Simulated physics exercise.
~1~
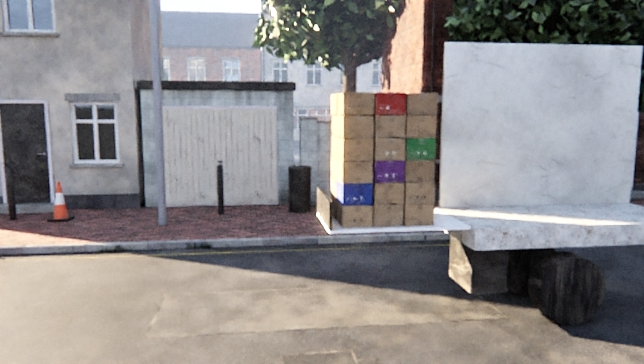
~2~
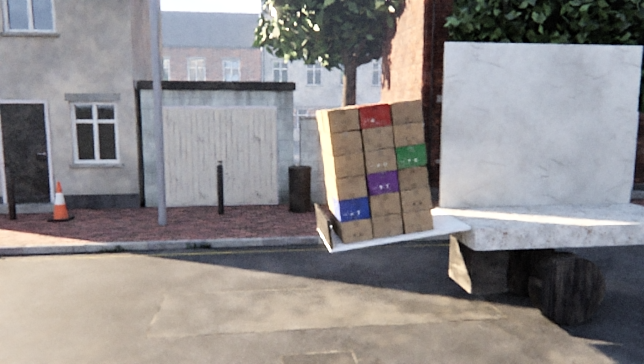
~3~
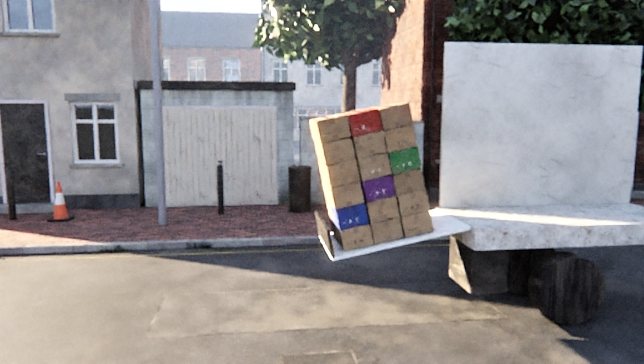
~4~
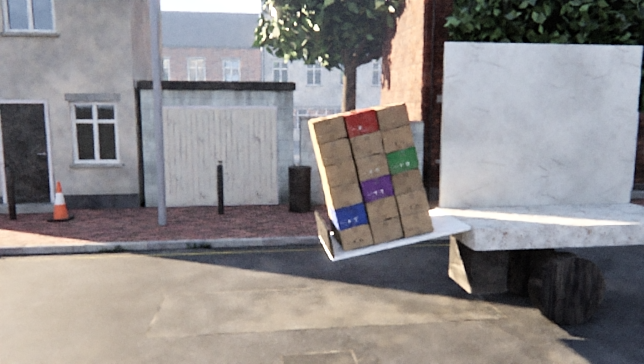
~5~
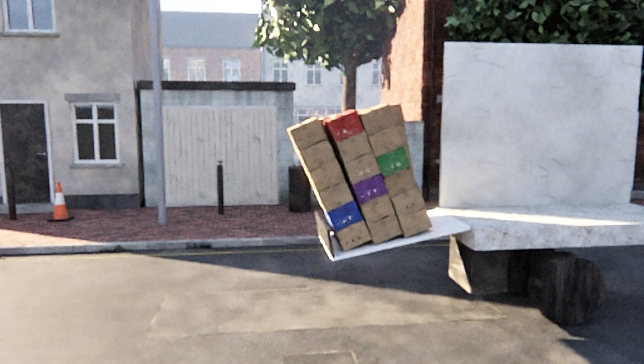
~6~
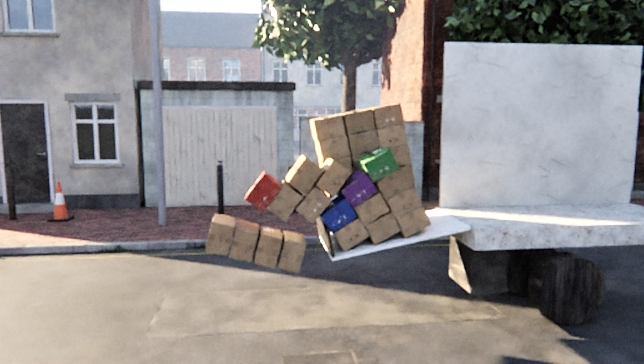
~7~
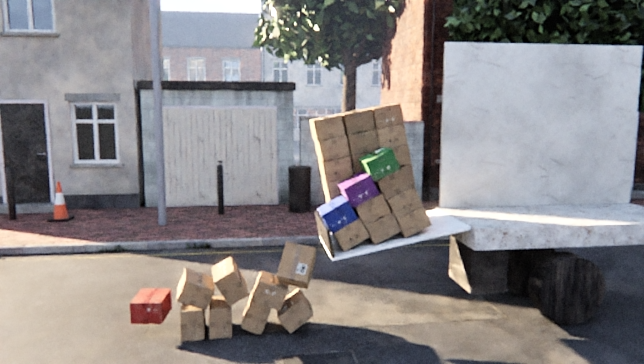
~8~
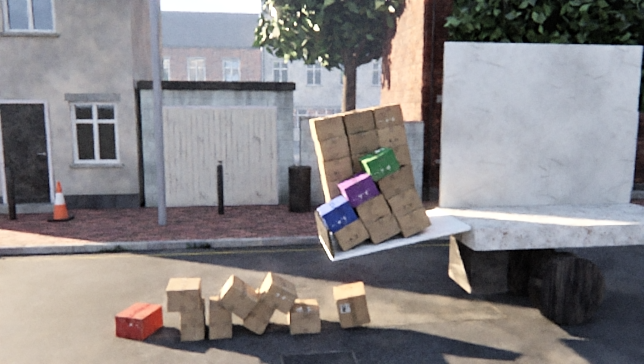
A pale platform beside a white slab in a street dips gently to the left, carrying a tall stack of brown cartons, a few of them red, green, purple and blue. The stack tilts with it, and then its left side leans out further. The upper left part gives way, and the red carton and several brown ones tumble over the low edge. They land on the road in a loose heap and spread out, the red one ending furthest left. The purple, blue and green cartons stay aboard, leaning with the rest on the sloping platform.
